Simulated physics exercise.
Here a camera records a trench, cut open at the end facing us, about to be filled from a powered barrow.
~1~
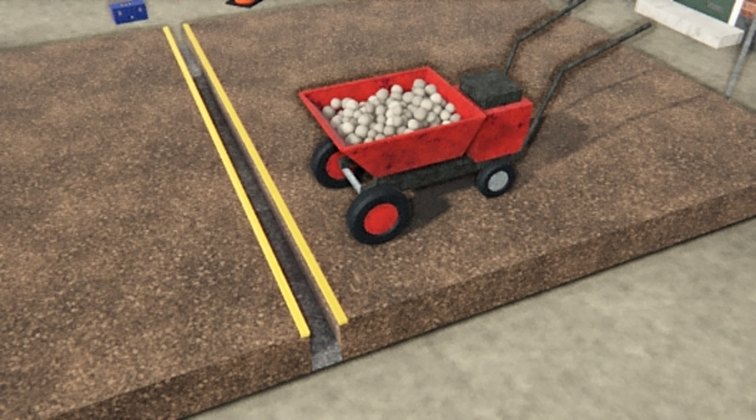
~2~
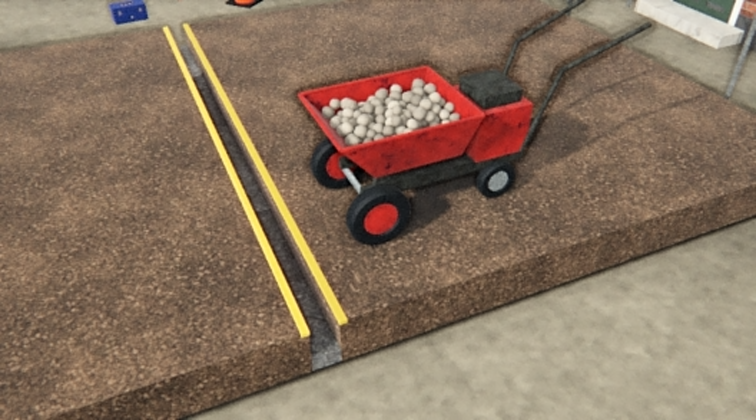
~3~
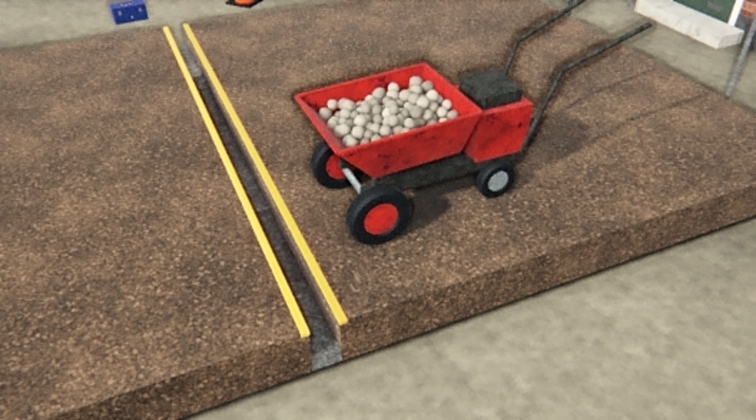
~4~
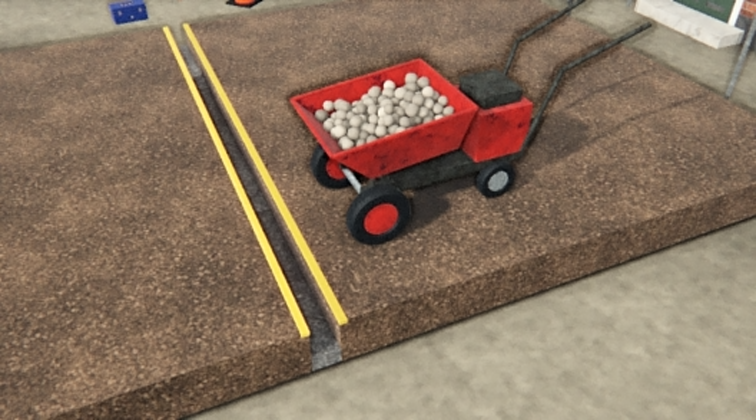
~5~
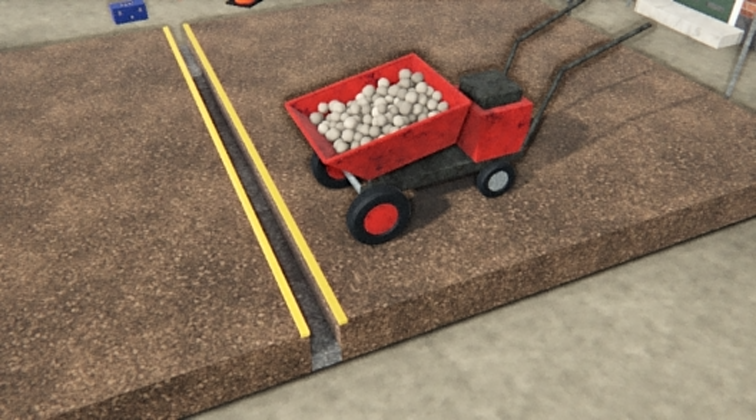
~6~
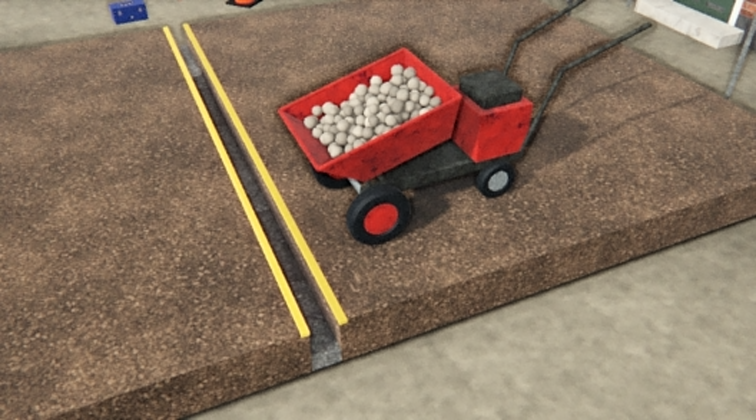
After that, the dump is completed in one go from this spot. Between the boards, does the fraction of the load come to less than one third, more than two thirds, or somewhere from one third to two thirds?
The fraction between the boards comes to less than one third.
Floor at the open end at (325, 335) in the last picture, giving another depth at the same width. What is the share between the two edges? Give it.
It comes out near 10 percent.
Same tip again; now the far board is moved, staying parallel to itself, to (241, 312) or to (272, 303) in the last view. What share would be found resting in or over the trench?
Result, try 1: 100 in a hundred; try 2: 60 in a hundred.
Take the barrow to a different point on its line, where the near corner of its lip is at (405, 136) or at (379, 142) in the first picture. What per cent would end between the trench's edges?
The shares come out close to 40 and 50 per cent, in that order.
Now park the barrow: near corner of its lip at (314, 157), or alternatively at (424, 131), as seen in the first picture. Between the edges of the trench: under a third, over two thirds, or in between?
So the first position comes out as below one third, the second as below one third.
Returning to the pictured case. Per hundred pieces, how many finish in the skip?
I reckon some 25 percent.
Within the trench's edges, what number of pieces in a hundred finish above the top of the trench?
Around 15 in a hundred.
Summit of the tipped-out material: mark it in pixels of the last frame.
The topmost point rests at roughly pixel (230, 221) in the last view.
Soon after the last picture, skip tipped steeply; all in the skip.
A little later, skip tipped right over; most in the skip; a stray few in or heaped over the trench; about a quarter beyond it; a stray few falling.
Later still, skip tipped right over; about a third in the skip; a small part in or heaped over the trench; about two thirds beyond it.
By the end, skip tipped right over; about a quarter in the skip; a small part in or heaped over the trench; about two thirds beyond it.
